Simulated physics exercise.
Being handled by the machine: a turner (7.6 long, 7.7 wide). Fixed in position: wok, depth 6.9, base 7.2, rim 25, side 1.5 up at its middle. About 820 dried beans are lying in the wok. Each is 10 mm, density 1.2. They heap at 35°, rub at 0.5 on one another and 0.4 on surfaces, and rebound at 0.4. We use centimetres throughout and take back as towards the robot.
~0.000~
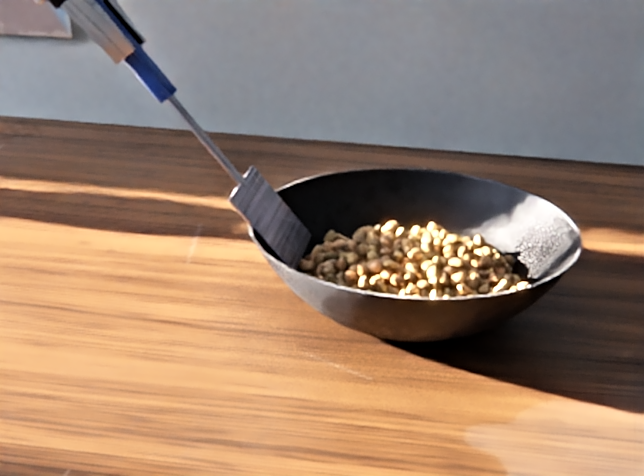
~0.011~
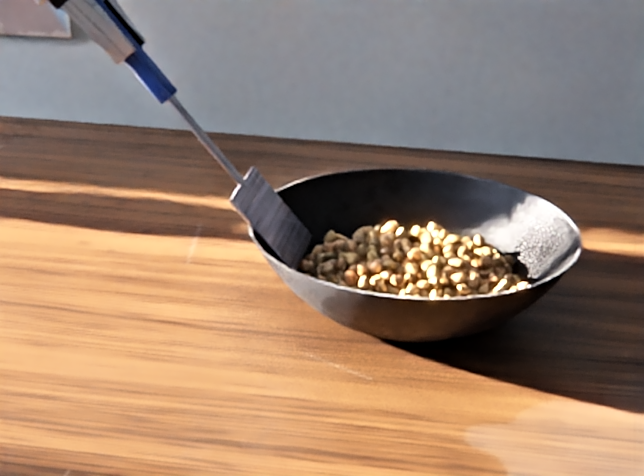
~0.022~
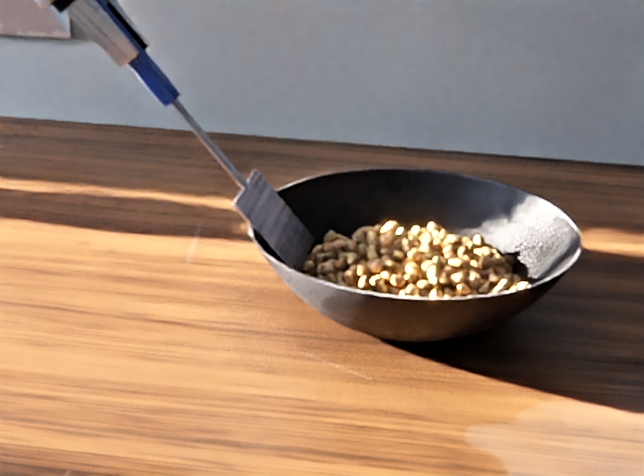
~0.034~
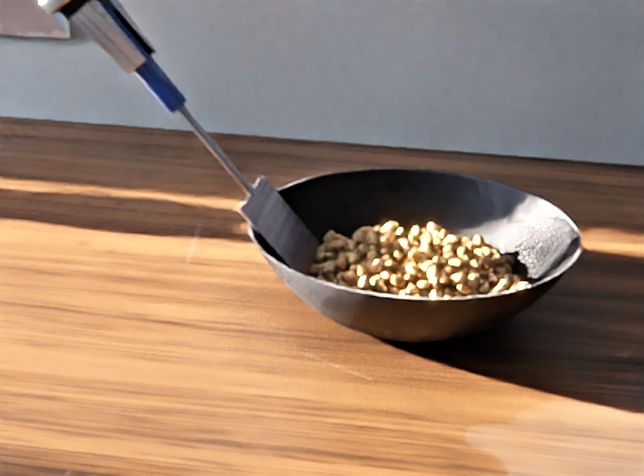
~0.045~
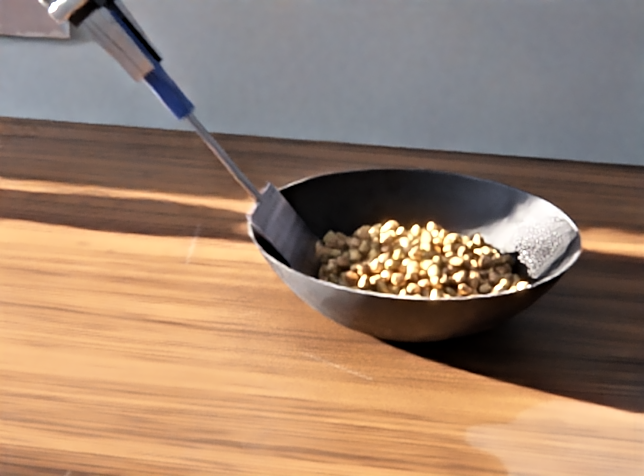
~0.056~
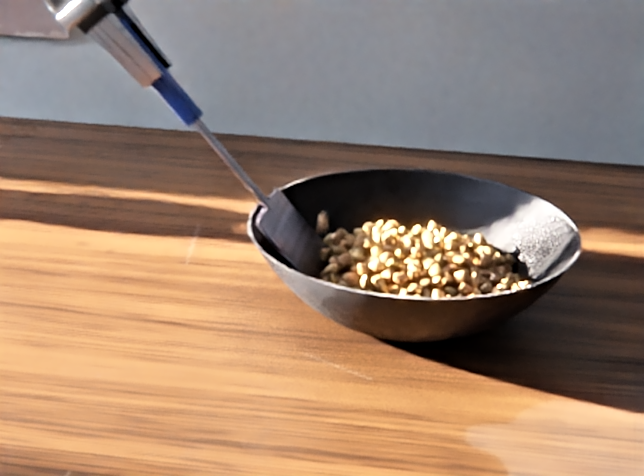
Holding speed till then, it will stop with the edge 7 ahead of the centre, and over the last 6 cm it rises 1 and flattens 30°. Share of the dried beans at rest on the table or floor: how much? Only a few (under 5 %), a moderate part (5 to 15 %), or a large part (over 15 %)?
A moderate part.
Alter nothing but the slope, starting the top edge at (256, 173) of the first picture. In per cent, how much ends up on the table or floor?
About 15 per cent.
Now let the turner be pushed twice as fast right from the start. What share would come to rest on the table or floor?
25 %.
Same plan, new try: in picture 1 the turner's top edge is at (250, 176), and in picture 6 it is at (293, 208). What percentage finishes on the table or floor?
My guess would be close to 25 per cent.
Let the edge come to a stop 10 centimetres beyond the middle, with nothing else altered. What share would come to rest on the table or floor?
Roughly 40 %.
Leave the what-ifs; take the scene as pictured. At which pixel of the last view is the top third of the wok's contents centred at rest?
Pixel position: Approx. (524, 243).
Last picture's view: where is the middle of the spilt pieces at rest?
About (625, 326).
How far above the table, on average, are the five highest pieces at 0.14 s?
Roughly 8 centimetres.
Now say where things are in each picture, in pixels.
The first picture shows turner top edge at (241, 182), sloping 49°; upper third of the load around (409, 264), from x 305 to 525, top at y 225; 823 in the wok.
The second picture shows turner top edge at (241, 183), sloping 49°; upper third of the load around (409, 264), from x 305 to 525, top at y 225.
The third picture shows turner top edge at (244, 186), sloping 49°; upper third of the load around (409, 264), from x 305 to 525, top at y 225.
The fourth picture shows turner top edge at (251, 192), sloping 49°; upper third of the load around (409, 264), from x 305 to 525, top at y 225.
The fifth picture shows turner top edge at (259, 199), sloping 49°; upper third of the load around (410, 263), from x 305 to 520, top at y 225.
The sixth picture shows turner top edge at (267, 205), sloping 49°; upper third of the load around (411, 261), from x 310 to 525, top at y 225; 823 in the wok.
After 0.14 s, sloping 49°, highest piece 18 above the table; 822 in the wok, 1 on the blade or in flight.
After 0.22 s, sloping 37°, highest piece 23 above the table; 822 in the wok, 1 on the blade or in flight.
After 0.47 s, sloping 19°, highest piece 9 above the table; 739 in the wok, 74 on the table or floor, 10 on the blade or in flight.
After 1.52 s, sloping 19°, highest piece 9 above the table; 737 in the wok, 86 on the table or floor.
At rest, 737 in the wok, 86 on the table or floor. That is 10 % on the table or floor.
